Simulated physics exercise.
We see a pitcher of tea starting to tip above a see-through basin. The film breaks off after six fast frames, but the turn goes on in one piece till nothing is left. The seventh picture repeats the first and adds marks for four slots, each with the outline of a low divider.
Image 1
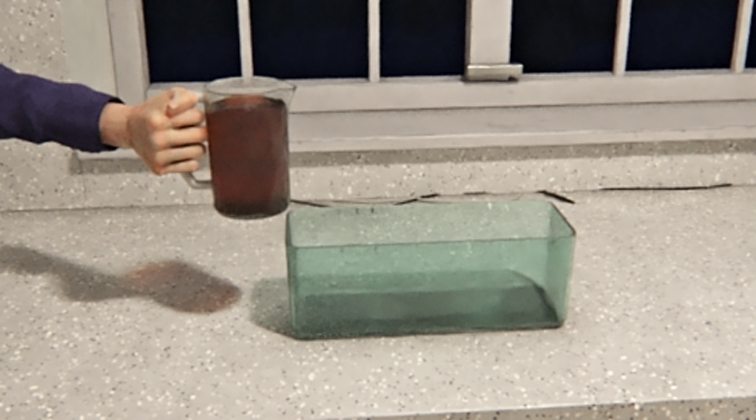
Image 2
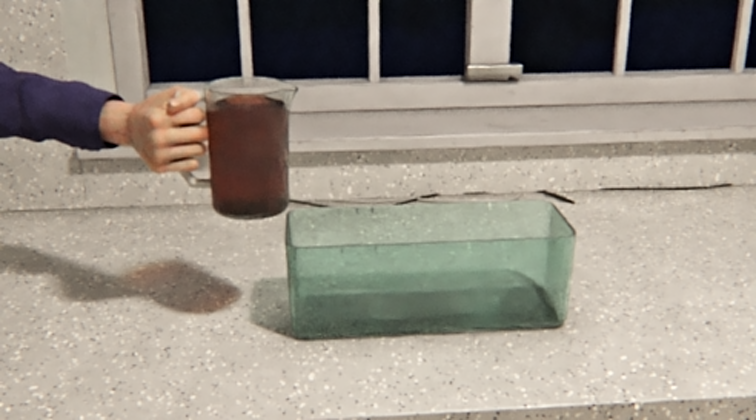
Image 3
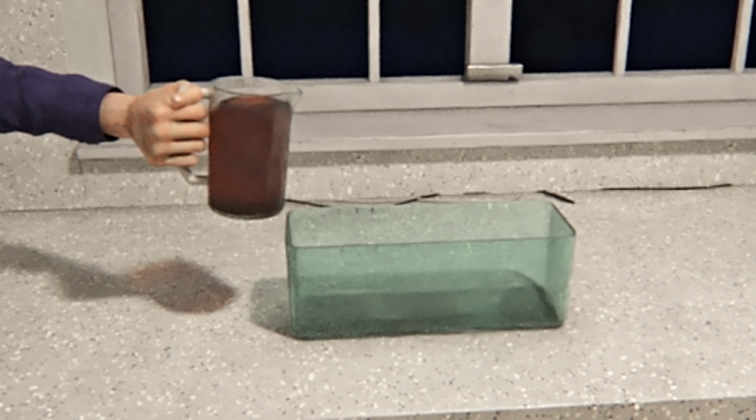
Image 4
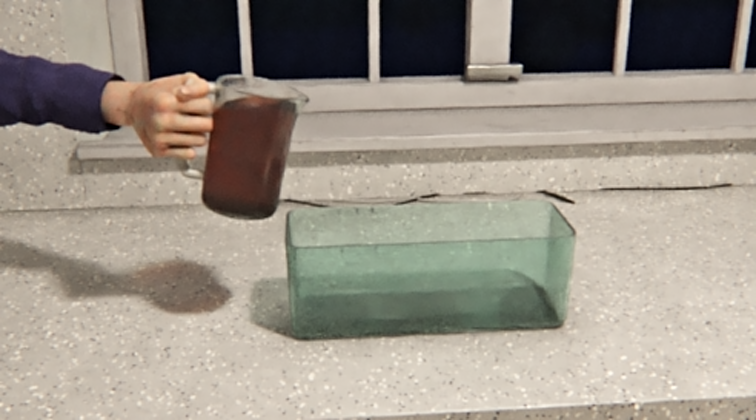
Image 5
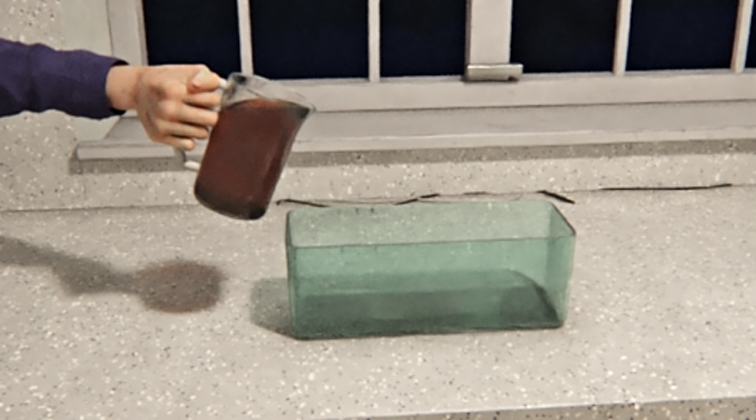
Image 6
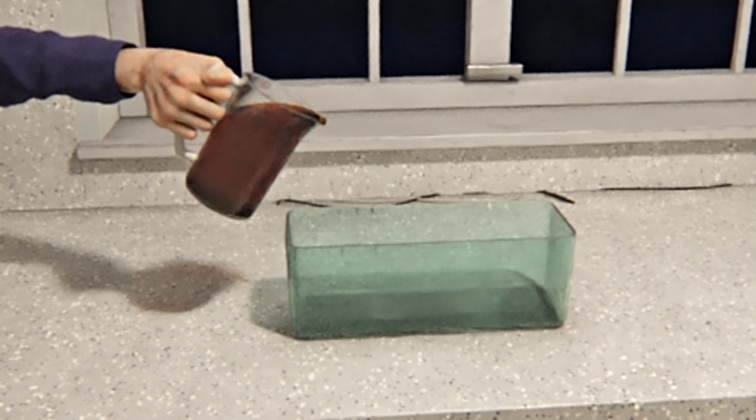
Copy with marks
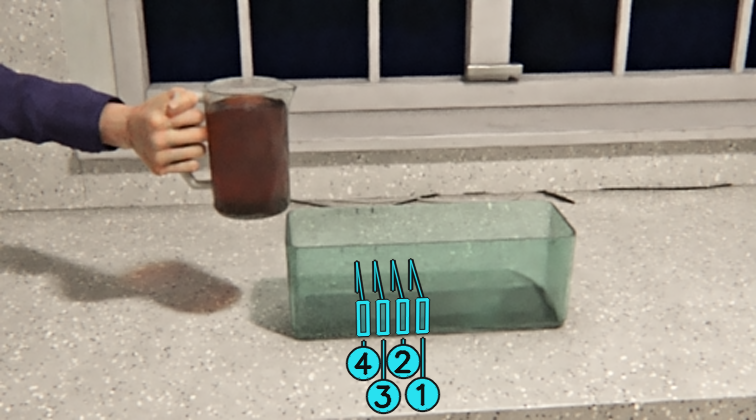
We see a hand in a dark purple sleeve holding a clear pitcher of reddish-brown tea upright above a greenish see-through basin, then tilting it steadily to the right until the tea reaches the lip.
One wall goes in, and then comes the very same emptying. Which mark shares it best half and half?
The answer is position 3.
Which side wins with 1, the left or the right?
The left side.
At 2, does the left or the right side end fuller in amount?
The left side.
On the marked copy, 1 at (422, 338); 2 at (403, 339); 3 at (383, 340); 4 at (363, 341).
With 1, about 88 % ends left of the wall and 10 % right of it.
With 2, about 75 % ends left of the wall and 23 % right of it.
With 3, about 52 % ends left of the wall and 48 % right of it.
With 4, about 20 % ends left of the wall and 80 % right of it.
